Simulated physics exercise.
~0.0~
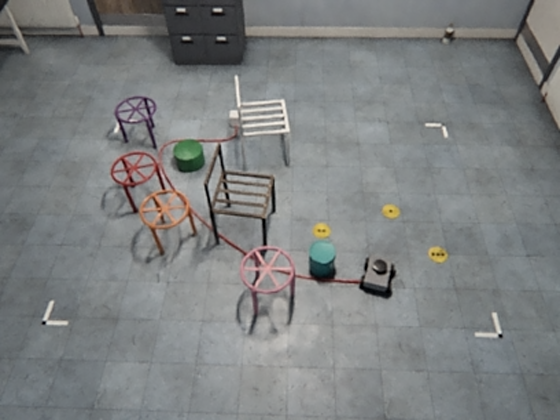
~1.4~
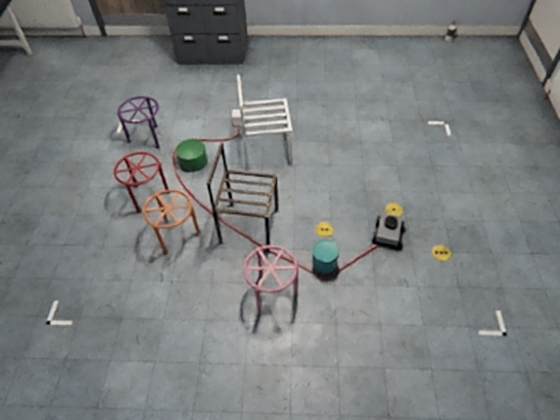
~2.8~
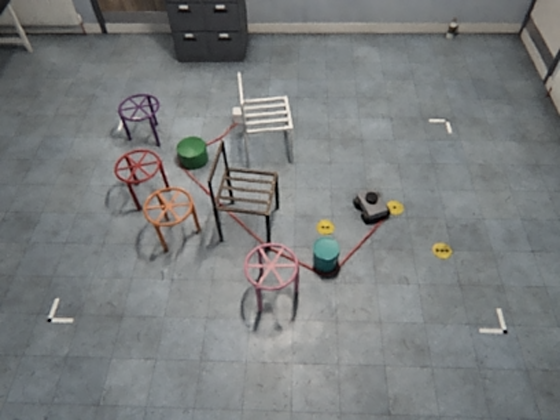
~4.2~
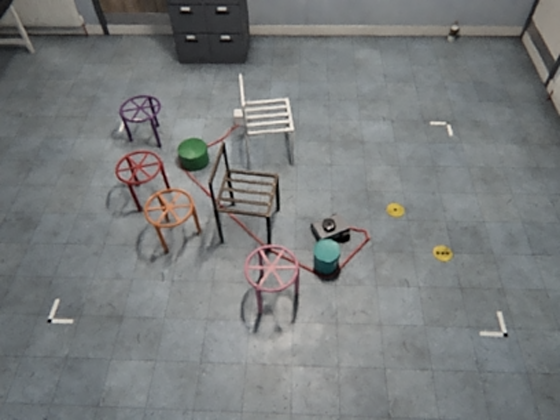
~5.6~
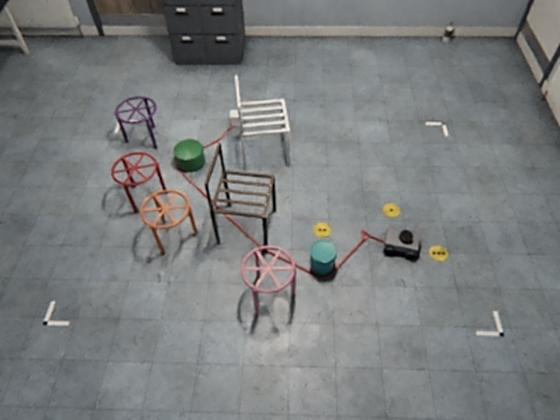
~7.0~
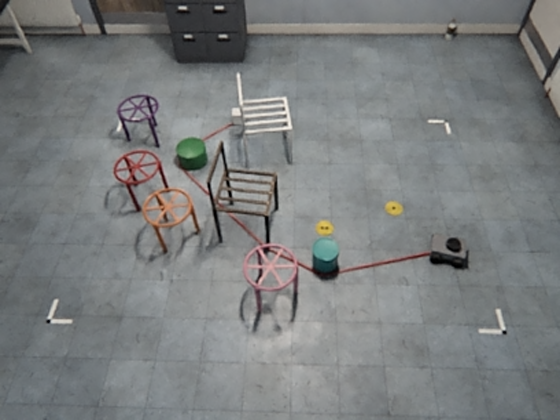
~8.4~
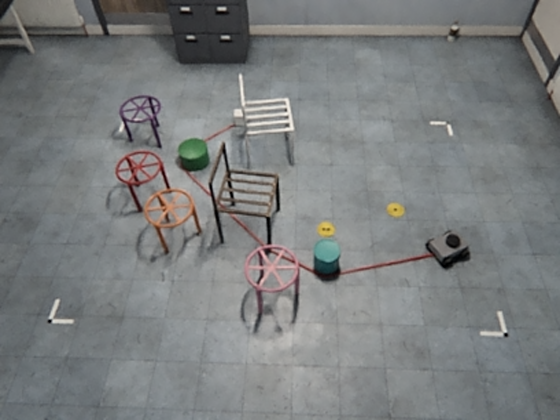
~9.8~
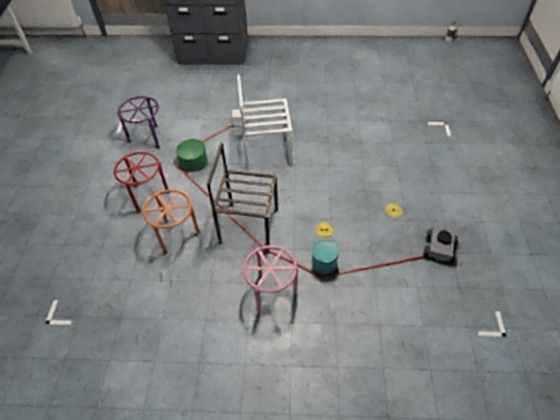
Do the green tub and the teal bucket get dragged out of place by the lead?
No, the green tub and the teal bucket both stay where they were while the cart pulls the lead past them.
A small cart trailing a red lead drove up to one yellow mark, went left to another beside the teal bucket, then crossed right to the last and stopped there, turning slightly, with the stools, chairs, tub and bucket still in place.
